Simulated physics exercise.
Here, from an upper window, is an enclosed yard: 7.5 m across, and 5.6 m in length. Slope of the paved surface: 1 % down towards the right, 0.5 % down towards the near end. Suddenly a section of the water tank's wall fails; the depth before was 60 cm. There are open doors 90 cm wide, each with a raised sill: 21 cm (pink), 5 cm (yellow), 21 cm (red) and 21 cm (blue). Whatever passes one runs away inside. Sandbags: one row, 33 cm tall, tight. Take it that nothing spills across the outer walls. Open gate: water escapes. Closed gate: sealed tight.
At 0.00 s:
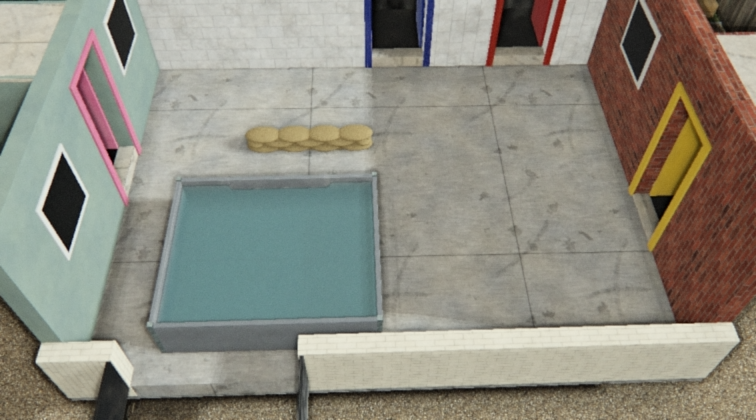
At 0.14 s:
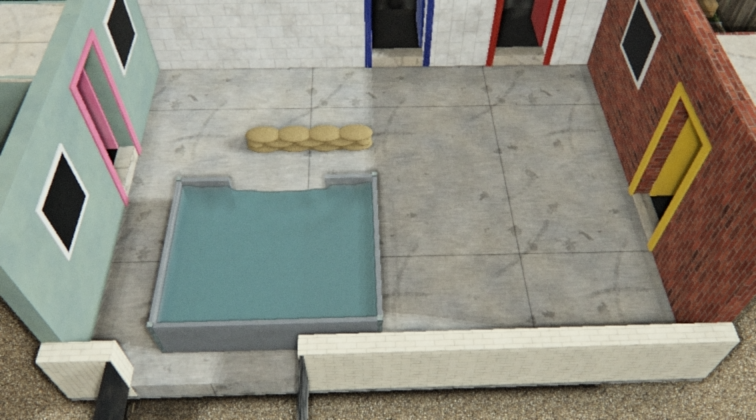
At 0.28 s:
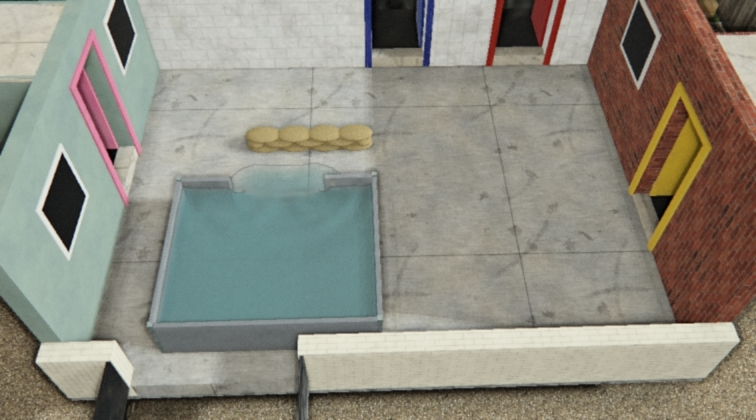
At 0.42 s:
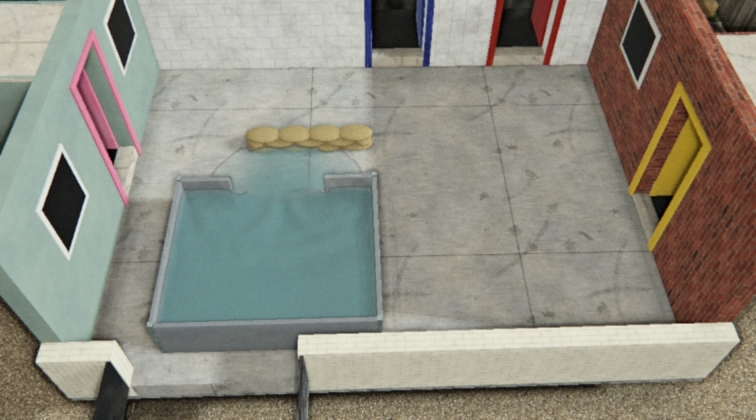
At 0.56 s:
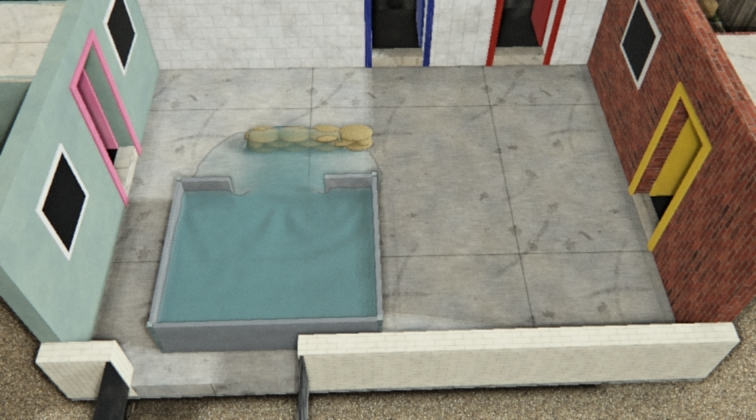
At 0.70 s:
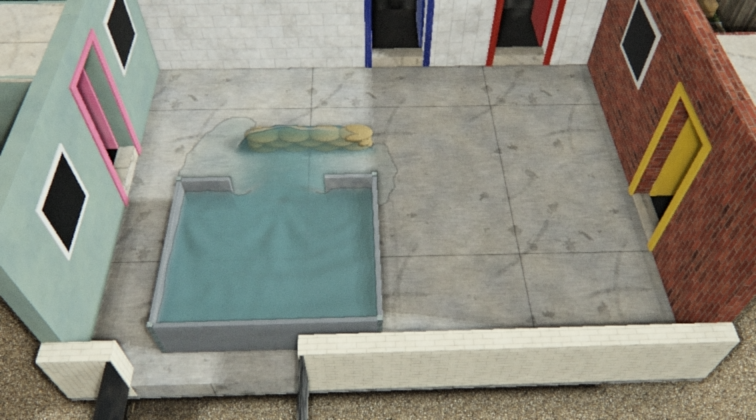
A paved yard, seen from high above, lies between a pale green wall with a pink doorway on the left, a white back wall with blue and red doorways, and a brick wall with a yellow one. A grey-rimmed water tank stands left of centre before a row of tan sandbags. A section of its far side opens, and water pours out, reaches the bags and spreads around them.
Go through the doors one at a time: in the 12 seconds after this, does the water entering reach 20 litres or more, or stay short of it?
In the end at the pink door the inflow will be within bounds; at the yellow door the inflow will be out of bounds; at the red door the inflow will be within bounds; at the blue door the inflow will be within bounds.
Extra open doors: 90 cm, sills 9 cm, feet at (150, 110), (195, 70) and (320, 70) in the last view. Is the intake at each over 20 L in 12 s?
Well, the first is on the high side, the second is on the high side, and the third is on the low side.
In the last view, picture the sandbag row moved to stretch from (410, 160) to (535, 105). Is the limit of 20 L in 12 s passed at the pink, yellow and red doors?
Doors: Pink stays under / yellow stays under / red stays under.
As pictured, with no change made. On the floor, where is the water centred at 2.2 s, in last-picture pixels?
The water is centred near (288, 222).
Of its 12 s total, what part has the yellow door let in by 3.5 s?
Some 10 per cent by then.
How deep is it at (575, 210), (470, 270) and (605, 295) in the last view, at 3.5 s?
2, 2 and 2 cm.
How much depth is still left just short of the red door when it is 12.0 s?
Some 7.5 centimetres of depth.
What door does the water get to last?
Looks like the red door.
After 1.4 s water covers 25 % of the floor and is deepest (48 cm) near (289, 159); pink door not reached, yellow door not reached, red door not reached, blue door not reached.
After 2.2 s water covers 55 % of the floor and is deepest (43 cm) near (289, 159); pink door 19 cm at the sill, 0 L in, yellow door not reached, red door not reached, blue door not reached.
After 3.5 s water covers 75 % of the floor and is deepest (28 cm) near (289, 159); pink door 19 cm at the sill, 3 L in, yellow door 13 cm at the sill, 19 L in, red door not reached, blue door 4 cm at the sill, 0 L in.
After 7.0 s water covers 90 % of the floor and is deepest (18 cm) near (599, 198); pink door 11 cm at the sill, 4 L in, yellow door 15 cm at the sill, 97 L in, red door 8 cm at the sill, 0 L in, blue door 3 cm at the sill, 0 L in.
After 12.0 s water covers 95 % of the floor and is deepest (16 cm) near (675, 353); pink door 6 cm at the sill, 4 L in, yellow door 11 cm at the sill, 201 L in, red door 8 cm at the sill, 0 L in, blue door 4 cm at the sill, 0 L in.
